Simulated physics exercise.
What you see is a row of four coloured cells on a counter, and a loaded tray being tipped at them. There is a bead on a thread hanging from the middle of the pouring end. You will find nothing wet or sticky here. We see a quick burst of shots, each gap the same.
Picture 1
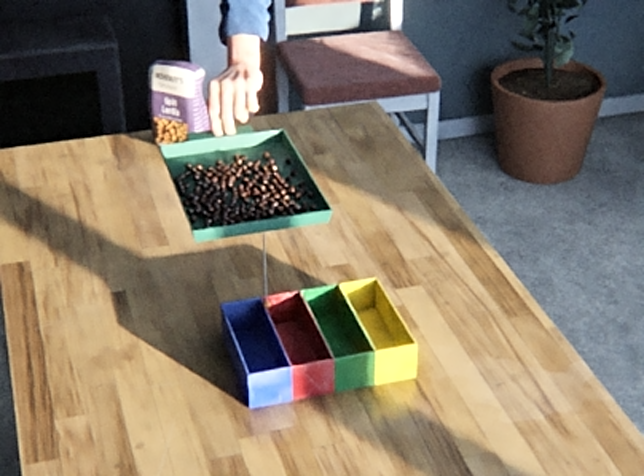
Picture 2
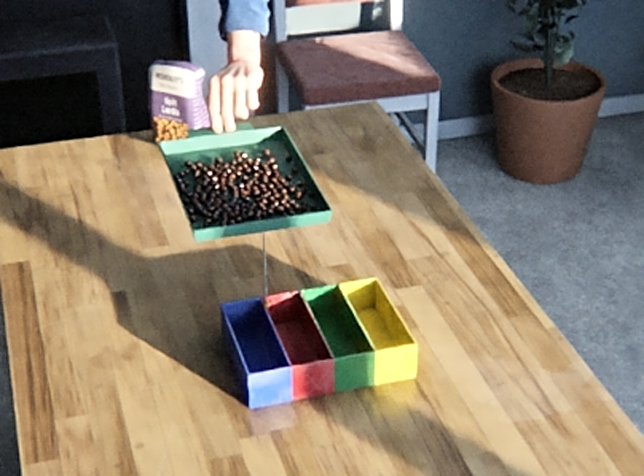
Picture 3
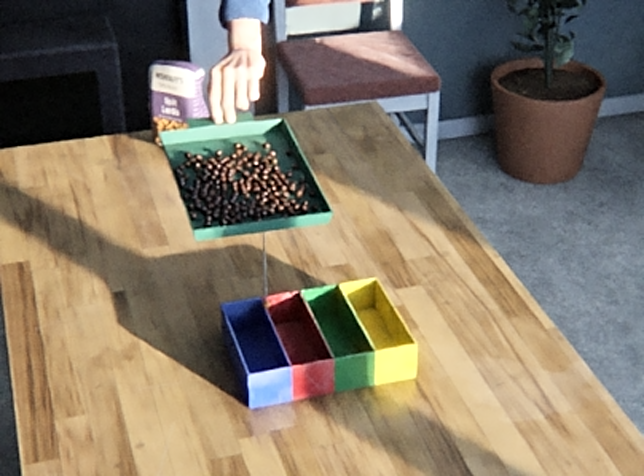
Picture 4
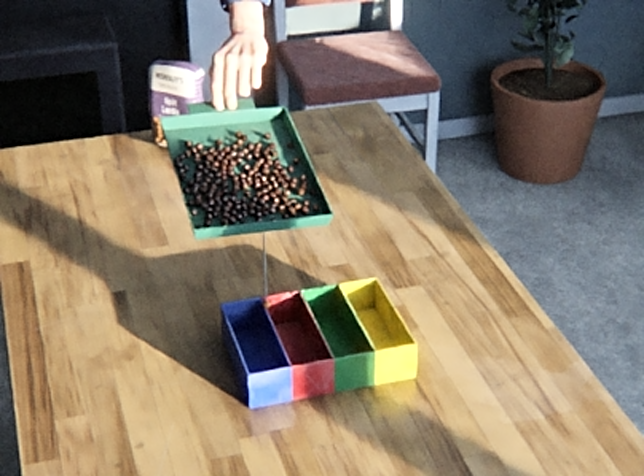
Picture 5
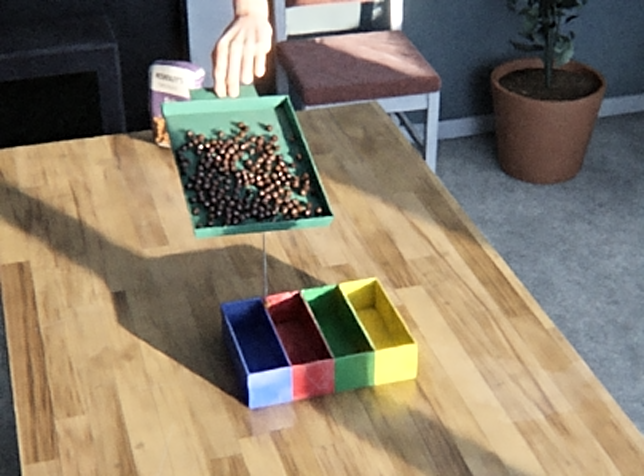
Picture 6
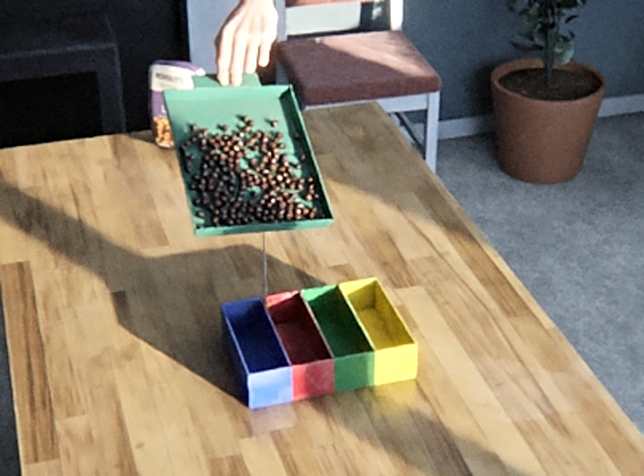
On a sunlit wooden table in a room, seen from above by a still camera, a chair and a potted plant stand behind. A green tray of dark brown balls is held by a hand beside a small packet, above four joined cells, blue, red, green and yellow from left to right. The hand raises the tray's far end, the near edge dips slightly toward its right corner, and the balls begin shifting.
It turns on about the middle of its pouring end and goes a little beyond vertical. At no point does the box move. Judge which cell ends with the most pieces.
The green cell ends with the most.
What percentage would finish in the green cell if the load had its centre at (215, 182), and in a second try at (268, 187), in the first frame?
That would be 50 per cent, and then 50 per cent.
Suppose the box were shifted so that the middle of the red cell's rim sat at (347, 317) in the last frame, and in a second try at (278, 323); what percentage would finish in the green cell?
I'd expect some 0 percent, and then some 50 percent.
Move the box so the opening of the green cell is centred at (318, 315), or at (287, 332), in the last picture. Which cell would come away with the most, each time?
The green cell, then the yellow cell.
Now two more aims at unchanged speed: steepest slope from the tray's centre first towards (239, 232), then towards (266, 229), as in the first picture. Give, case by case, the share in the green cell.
Shares: 0 %, then 20 %.
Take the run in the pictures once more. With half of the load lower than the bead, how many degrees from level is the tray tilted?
The angle is around 95°.
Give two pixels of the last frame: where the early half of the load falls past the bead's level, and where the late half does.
It goes through near (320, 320) first, then near (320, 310).
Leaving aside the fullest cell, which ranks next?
Red.
Soon after the last picture, tray tipped steeply; most on the tray; a small part in the green cell; a stray few in the red cell; a stray few in the yellow cell; a small part falling or outside the box.
A little later, tray tipped past a quarter turn; a stray few on the tray; about half in the green cell; about a quarter in the red cell; a small part in the blue cell; a stray few in the yellow cell; a small part falling or outside the box.
Later still, tray tipped past a quarter turn; about half in the green cell; about a third in the red cell; a small part in the blue cell; a stray few in the yellow cell; a small part falling or outside the box.
By the end, tray tipped past a quarter turn; about half in the green cell; about a third in the red cell; a small part in the blue cell; a stray few in the yellow cell; a small part outside the box.
